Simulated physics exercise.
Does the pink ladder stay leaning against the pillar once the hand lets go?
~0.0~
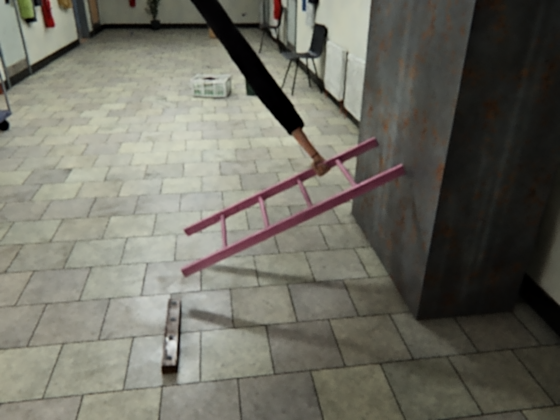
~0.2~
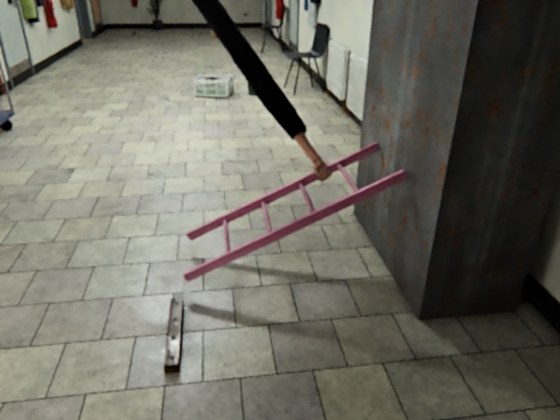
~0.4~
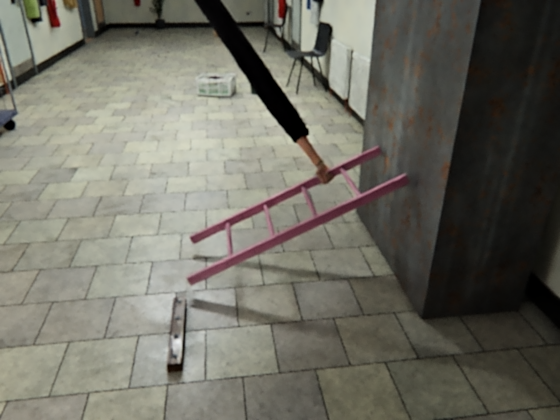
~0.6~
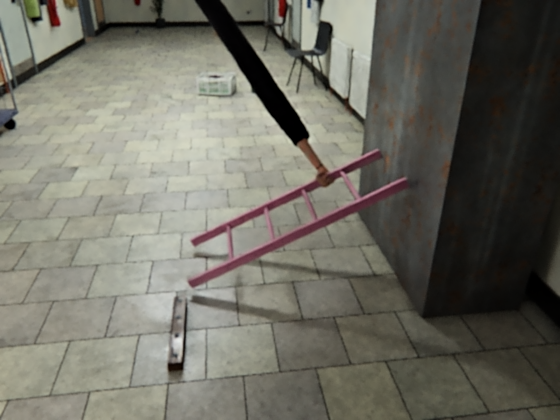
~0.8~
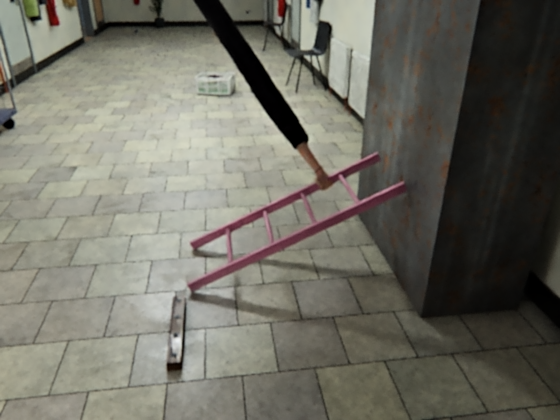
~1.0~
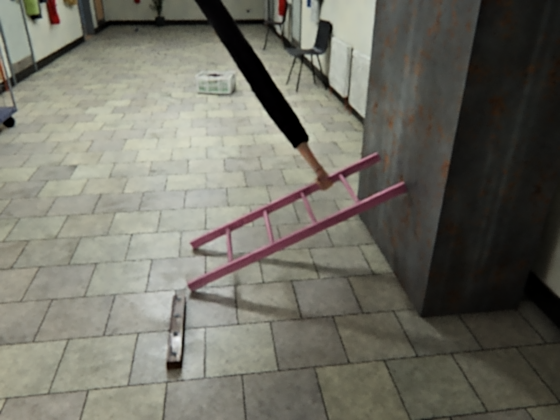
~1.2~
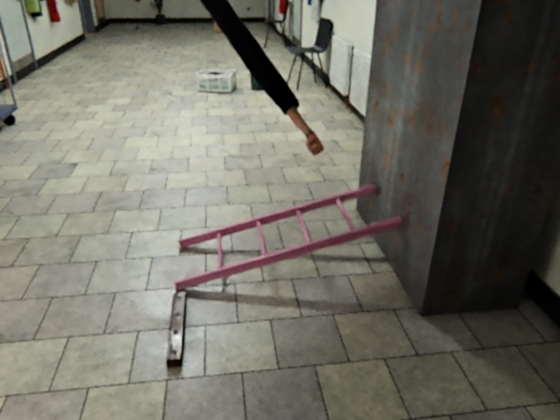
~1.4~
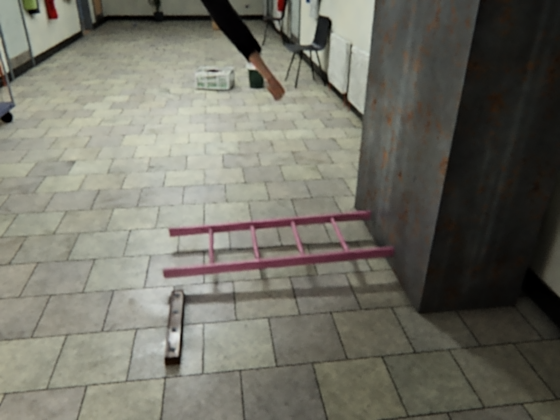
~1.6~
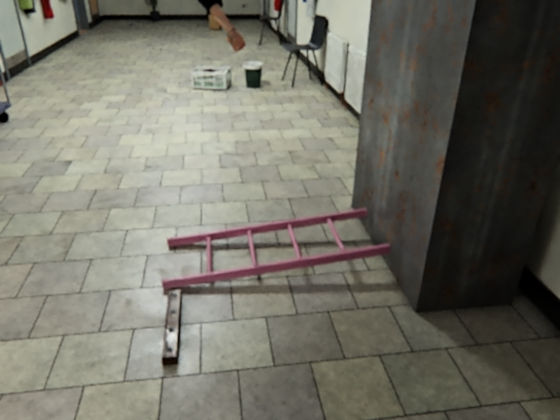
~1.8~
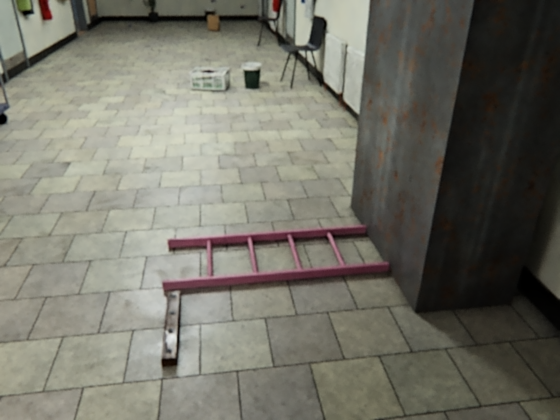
No, it slips down the pillar after the hand lets go and ends up lying on the tiled floor.
